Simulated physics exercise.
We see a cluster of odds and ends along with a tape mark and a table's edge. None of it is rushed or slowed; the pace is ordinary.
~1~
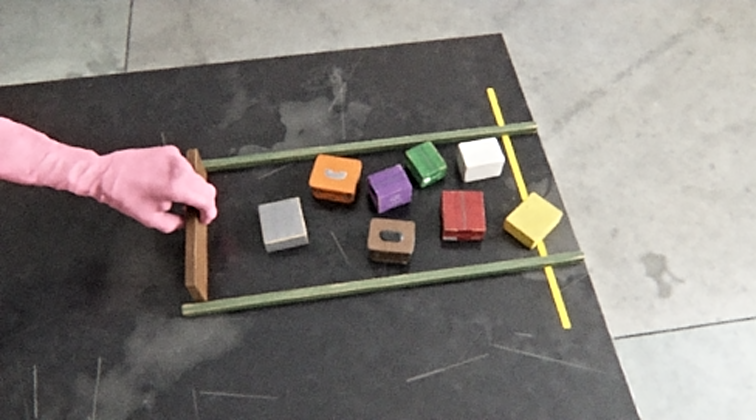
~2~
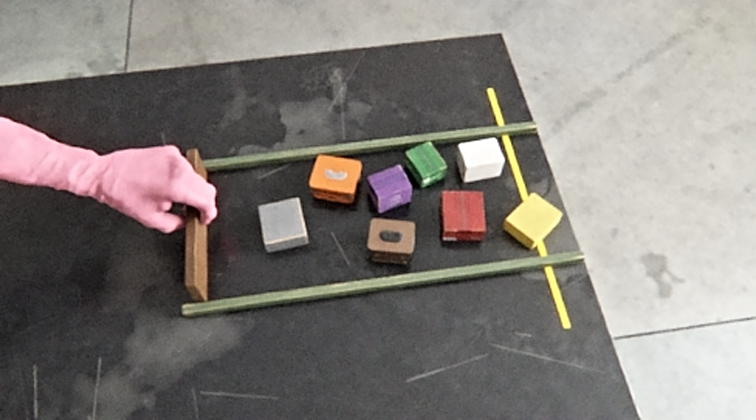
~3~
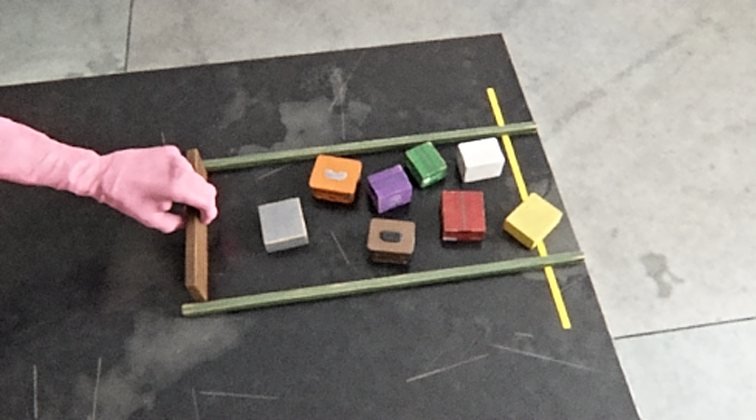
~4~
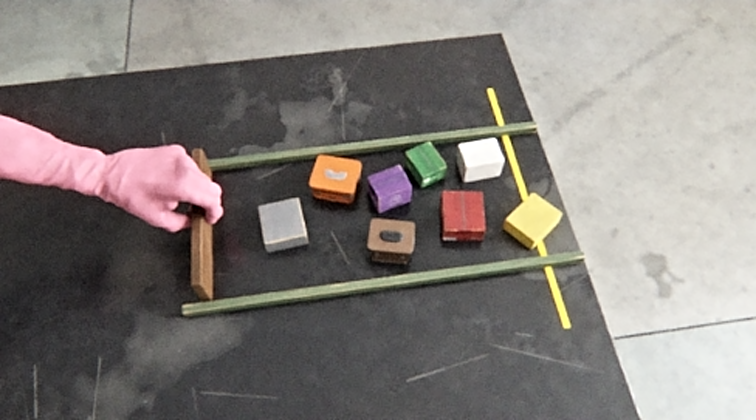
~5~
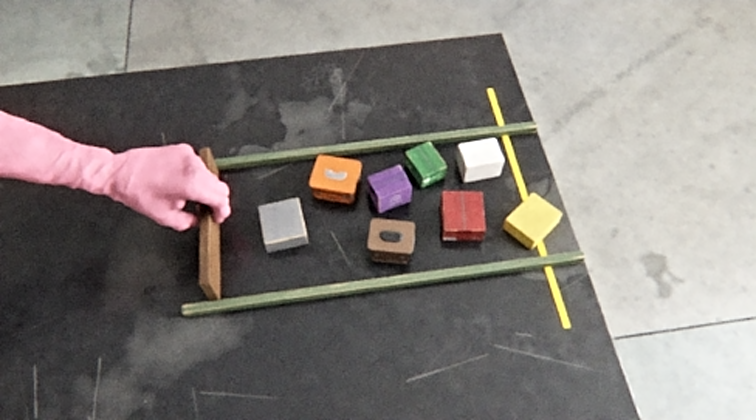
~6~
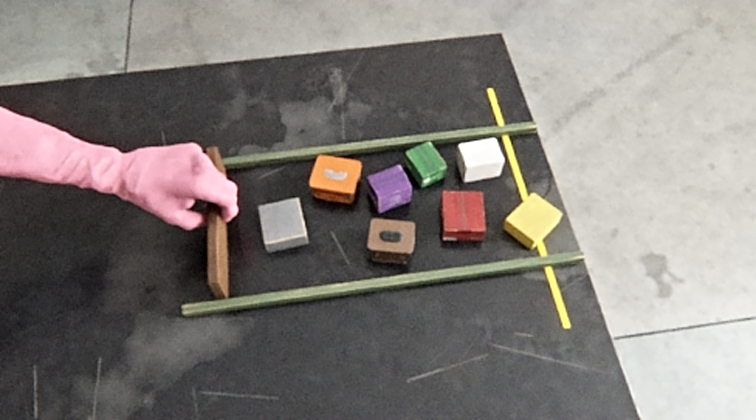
Pink-gloved hand holding a wooden board still, then sliding it slightly right between two green rails toward eight unmoving coloured blocks.
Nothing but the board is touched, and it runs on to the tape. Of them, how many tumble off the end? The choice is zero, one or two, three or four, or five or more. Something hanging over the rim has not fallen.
Most likely the drop count will come to five or beyond.
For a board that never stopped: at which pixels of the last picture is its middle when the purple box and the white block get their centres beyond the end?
I reckon its middle sits around (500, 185) and then around (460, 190).
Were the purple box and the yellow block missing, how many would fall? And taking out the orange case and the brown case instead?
The counts: 3 and 3.
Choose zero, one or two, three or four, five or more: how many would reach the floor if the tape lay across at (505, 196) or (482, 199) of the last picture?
In order: 3 or 4; 1 or 2.
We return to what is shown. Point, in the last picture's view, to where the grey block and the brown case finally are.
The grey block ends up near (546, 192), and the brown case near (557, 232).
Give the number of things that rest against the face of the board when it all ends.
So the total is 3.
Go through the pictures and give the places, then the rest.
Yellow block (532, 221); white block (479, 160); red box (462, 215); board (197, 224); tape (524, 194), in the first frame.
White block (479, 160); orange case (336, 180), in the second frame.
Red box (462, 216); board (197, 224), in the third frame.
Yellow block (532, 221); grey block (283, 225), in the fourth frame.
White block (479, 160); green box (426, 165), in the fifth frame.
Yellow block (532, 221); white block (479, 160); red box (462, 216); board (217, 221); tape (524, 194), in the sixth frame.
A little later, none off yet; yellow block at rest near (532, 221); white block at rest near (479, 160); red box at rest near (462, 216).
When it is over, the number that fall off is five or more; down, purple box, green box, red box, white block and yellow block.
